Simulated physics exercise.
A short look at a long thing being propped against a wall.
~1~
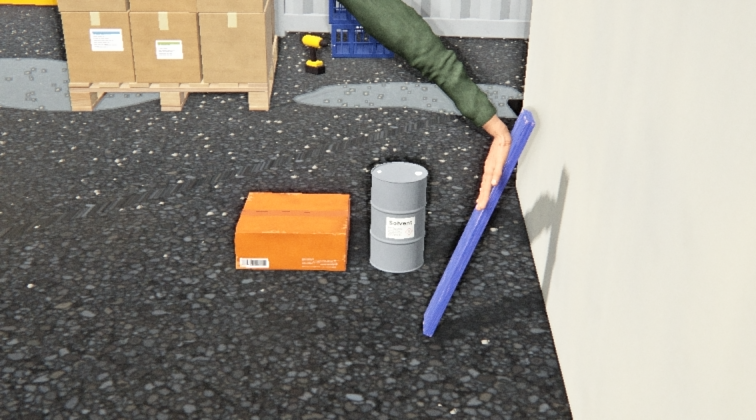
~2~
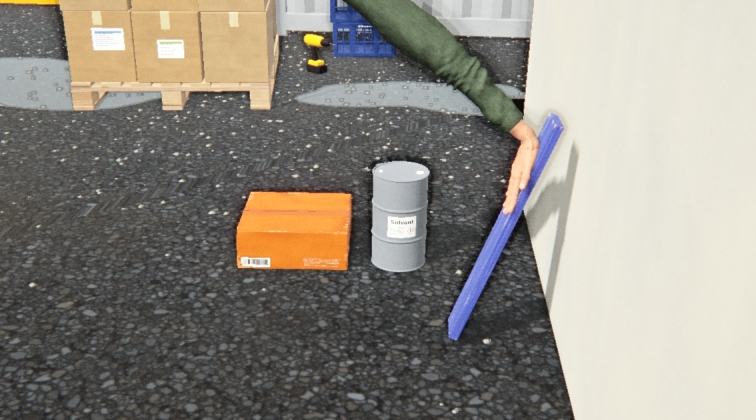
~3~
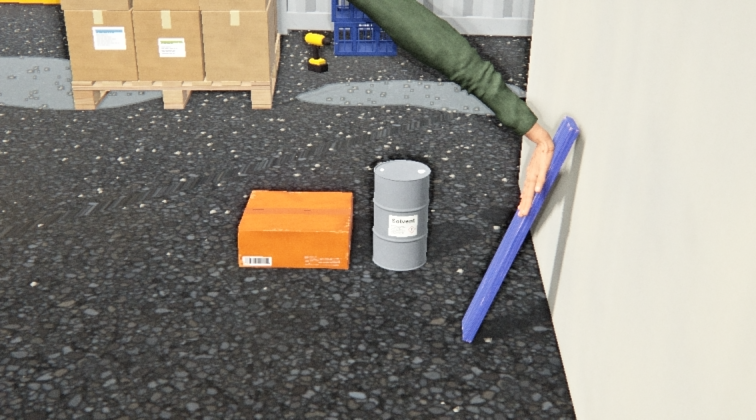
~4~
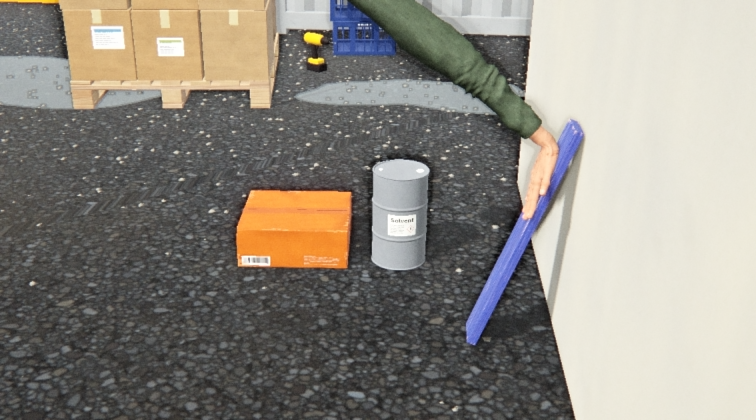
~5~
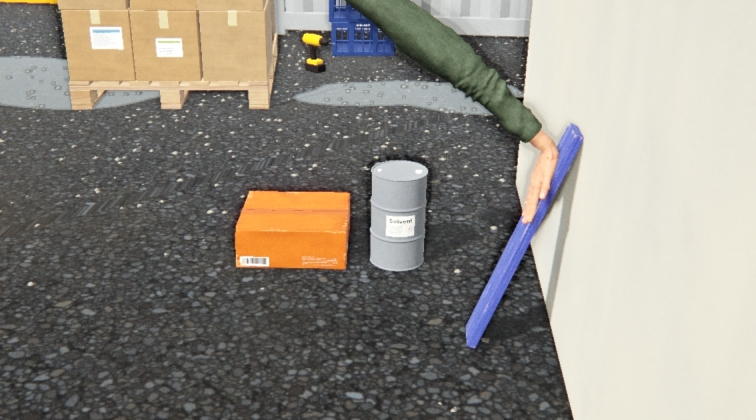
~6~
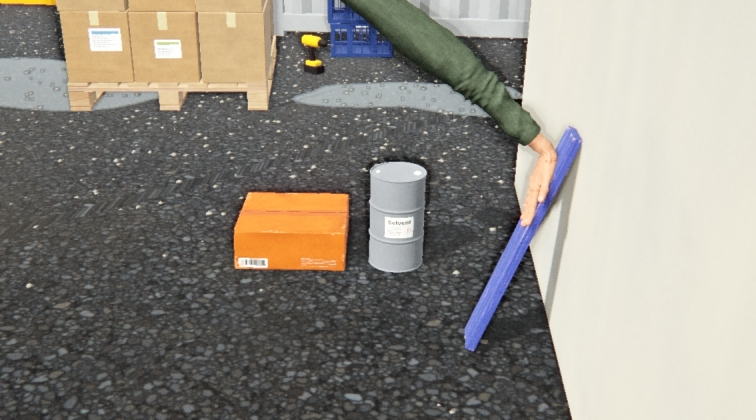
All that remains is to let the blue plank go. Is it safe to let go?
Outcome: The plank holds.
Then, 0.90 s past the last view, nothing moves.
Then, 1.90 s past the last view, blue plank resting near (519, 243).
Finally, all 3 still in place. Final places as the last picture's camera would see them, blue plank near (520, 243). The plank remains leaning.
